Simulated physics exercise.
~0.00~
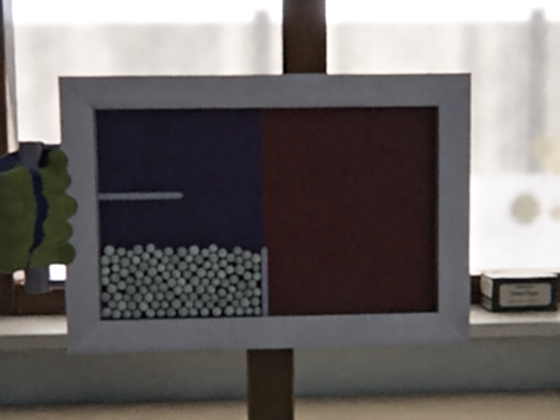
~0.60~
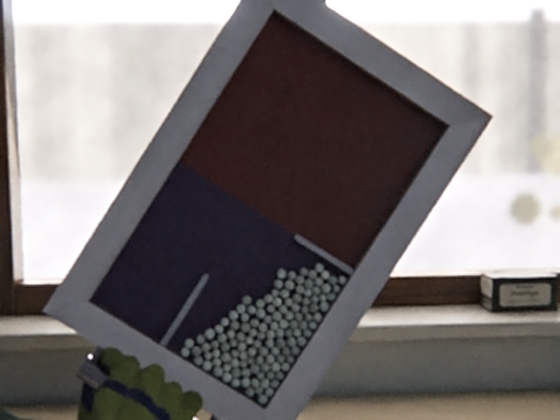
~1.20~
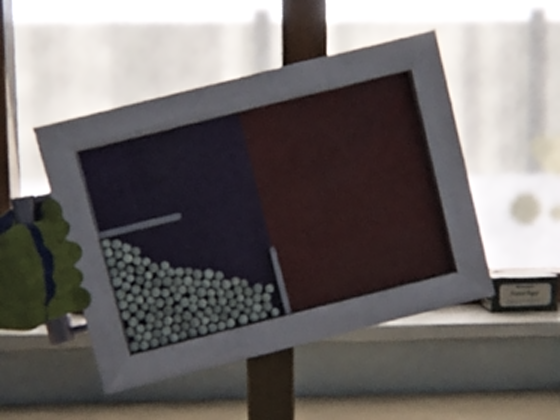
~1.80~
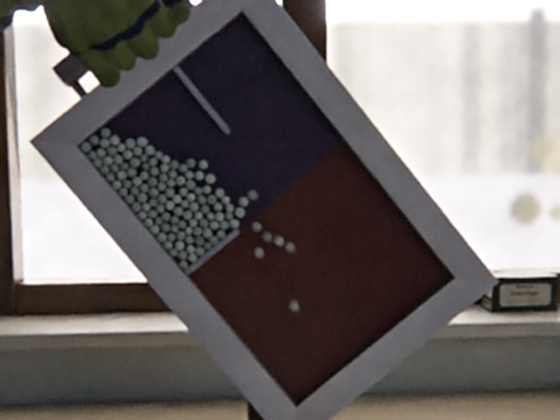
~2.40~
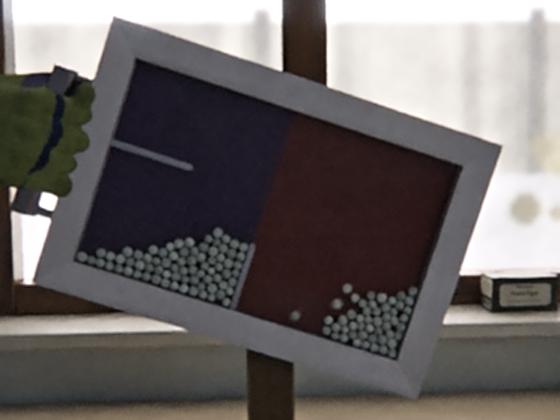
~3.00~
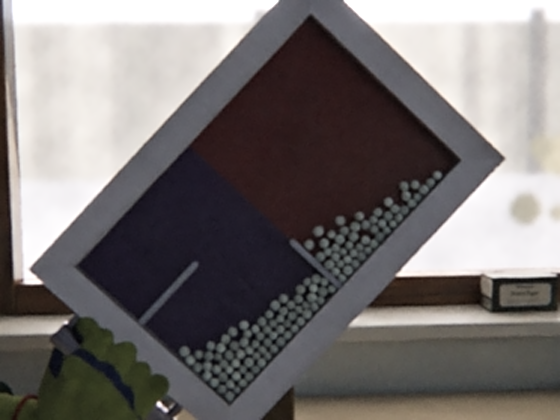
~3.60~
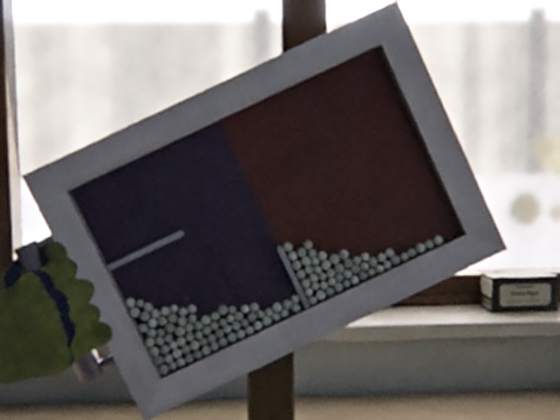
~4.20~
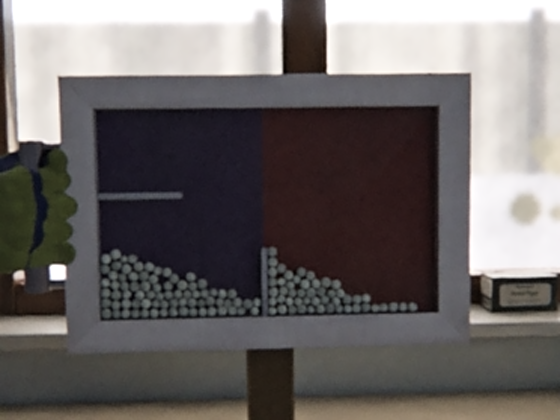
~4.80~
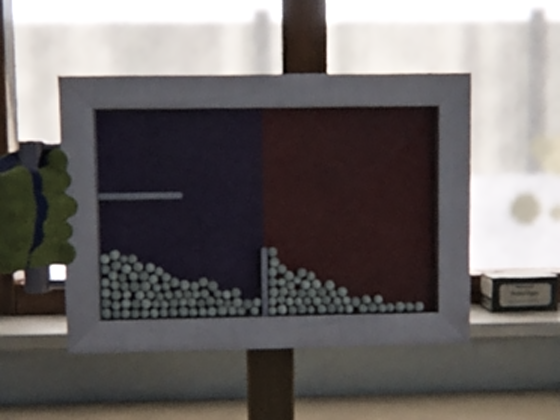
By a window, a gloved hand rocks a framed case until white beads occupy both halves.
